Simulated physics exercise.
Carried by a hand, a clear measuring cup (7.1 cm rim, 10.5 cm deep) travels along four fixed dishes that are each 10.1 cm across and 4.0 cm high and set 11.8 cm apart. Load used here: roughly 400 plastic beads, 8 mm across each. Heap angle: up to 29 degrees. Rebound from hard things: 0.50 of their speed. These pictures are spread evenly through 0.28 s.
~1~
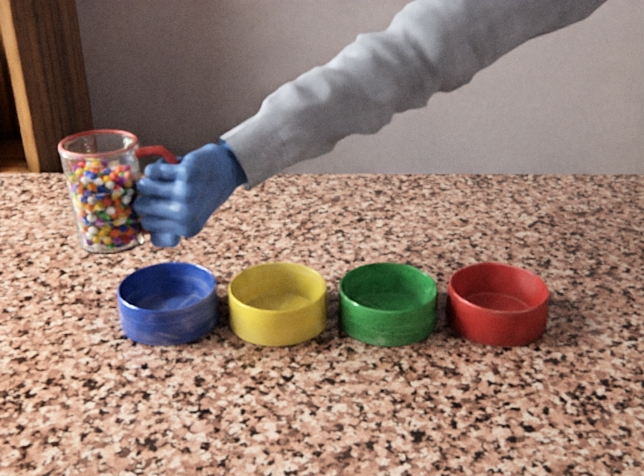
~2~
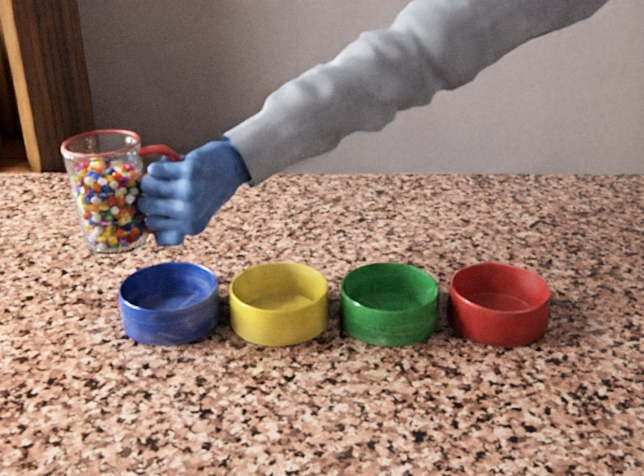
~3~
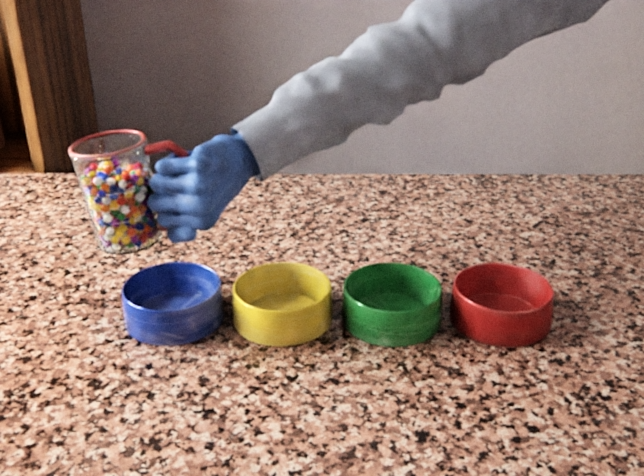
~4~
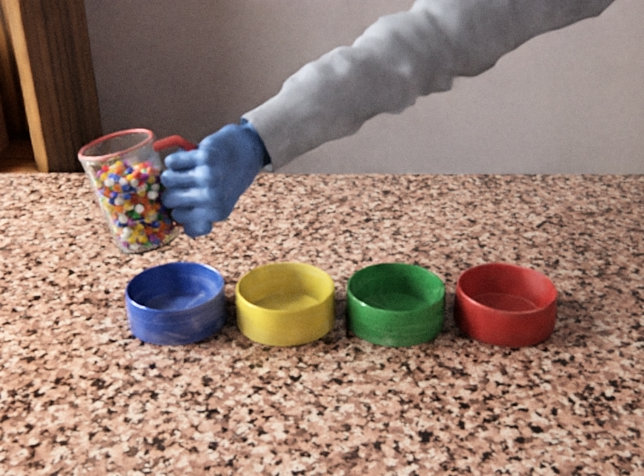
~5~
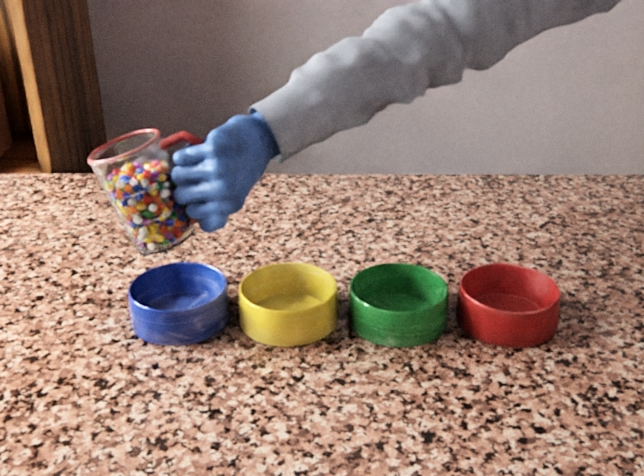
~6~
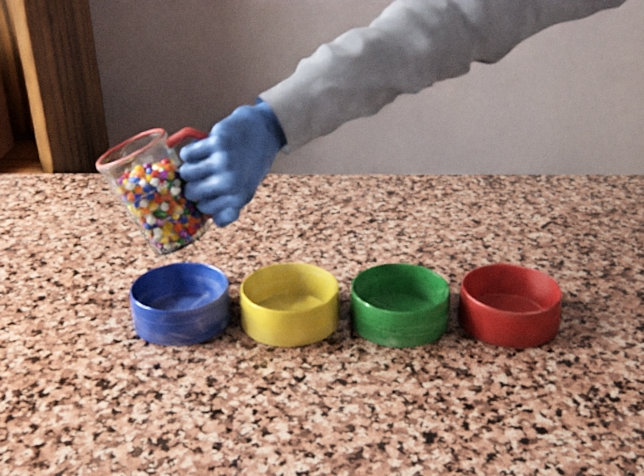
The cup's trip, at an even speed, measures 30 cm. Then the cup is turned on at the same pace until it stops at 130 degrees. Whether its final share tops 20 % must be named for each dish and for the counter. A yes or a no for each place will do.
As I see it, red: Is left with at most a fifth, blue: Is left with at most a fifth, green: Is left with at most a fifth, yellow: Is left with more than a fifth, counter: Is left with at most a fifth.
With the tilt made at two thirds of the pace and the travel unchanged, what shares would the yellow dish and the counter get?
Then yellow 30 and counter 40.
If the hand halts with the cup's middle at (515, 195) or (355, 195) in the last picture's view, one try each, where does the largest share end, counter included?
First try: Yellow; second try: Yellow.
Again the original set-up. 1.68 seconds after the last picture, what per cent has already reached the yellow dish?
90 % so far.
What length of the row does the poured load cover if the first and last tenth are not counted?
7 cm.
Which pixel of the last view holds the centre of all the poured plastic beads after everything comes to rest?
(288, 302) or so.
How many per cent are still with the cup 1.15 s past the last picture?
Around 10 in a hundred.
Then, 0.69 s after the last picture, tilt 94 degrees; cup holds 100 %.
Then, 1.15 s after the last picture, tilt 130 degrees; cup holds 10 %, yellow 80 %.
Then, 1.68 s after the last picture, tilt 130 degrees; cup holds 0 %, yellow 90 %.
In the end, red 0 %, blue 0 %, green 0 %, yellow 90 %, counter 5 %.
